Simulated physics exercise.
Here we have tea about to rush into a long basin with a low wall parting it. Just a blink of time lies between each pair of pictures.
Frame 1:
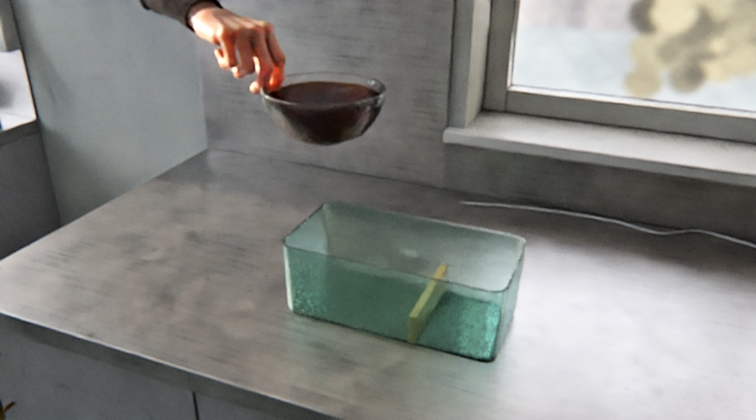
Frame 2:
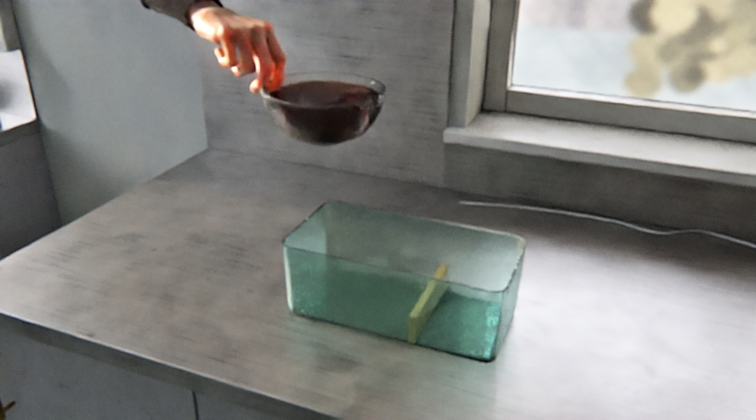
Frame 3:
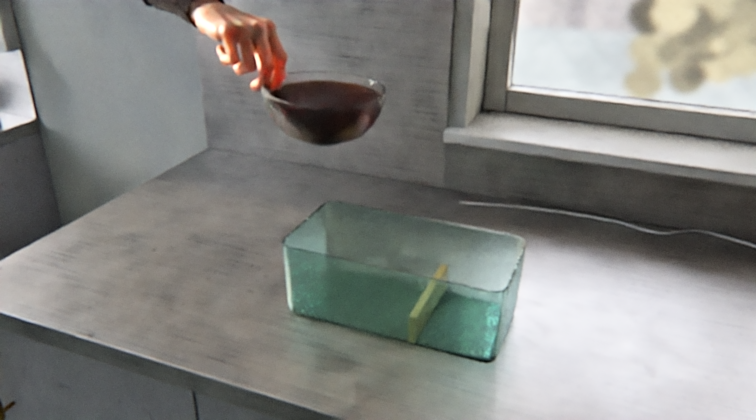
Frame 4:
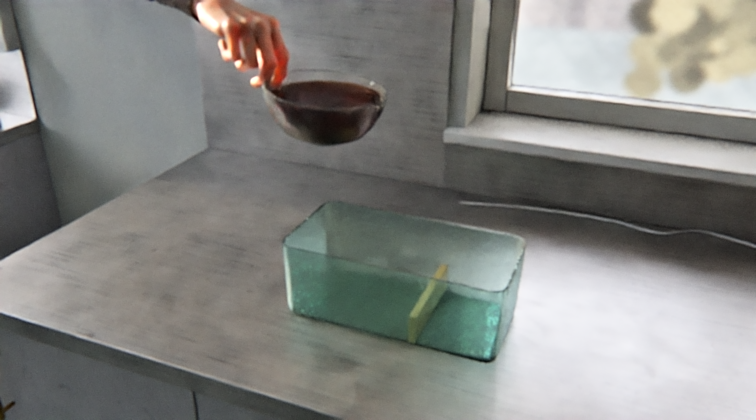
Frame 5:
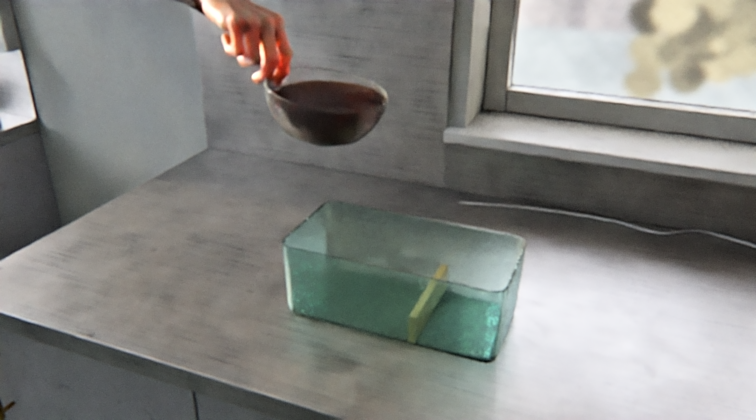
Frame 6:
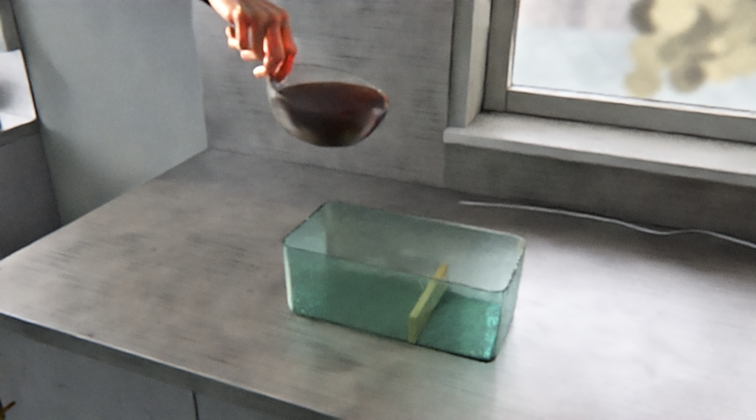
A hand slowly tilts a glass bowl of dark liquid rightward above a long basin.
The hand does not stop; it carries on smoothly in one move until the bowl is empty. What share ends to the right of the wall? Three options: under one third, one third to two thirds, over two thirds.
Answer: One third to two thirds.
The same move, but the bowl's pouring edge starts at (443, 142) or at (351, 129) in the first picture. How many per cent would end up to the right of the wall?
In order: Close to 75 and 5 percent.
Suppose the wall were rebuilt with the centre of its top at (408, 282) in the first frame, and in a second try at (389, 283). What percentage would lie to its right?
The first placement gives around 75 percent, the second 80 percent.
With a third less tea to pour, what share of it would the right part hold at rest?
20 %.
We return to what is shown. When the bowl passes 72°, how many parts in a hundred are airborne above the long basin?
40 per cent.
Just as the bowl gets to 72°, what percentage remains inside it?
25 %.
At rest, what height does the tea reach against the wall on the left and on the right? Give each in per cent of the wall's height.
On the left roughly 30, on the right roughly 50.
A moment on, the bowl is tipped part way and 25 per cent is still to pour, 10 is left of the wall and 24 right of it.
Next, the bowl is tipped right over and 0 per cent is still to pour, 51 is left of the wall and 47 right of it.
Then the bowl is tipped right over and 0 per cent is still to pour, 51 is left of the wall and 47 right of it.
Later the bowl is tipped right over and 0 per cent is still to pour, 51 is left of the wall and 47 right of it.
Finally, 51 per cent lies left of the wall, 47 right of it and 2 outside.
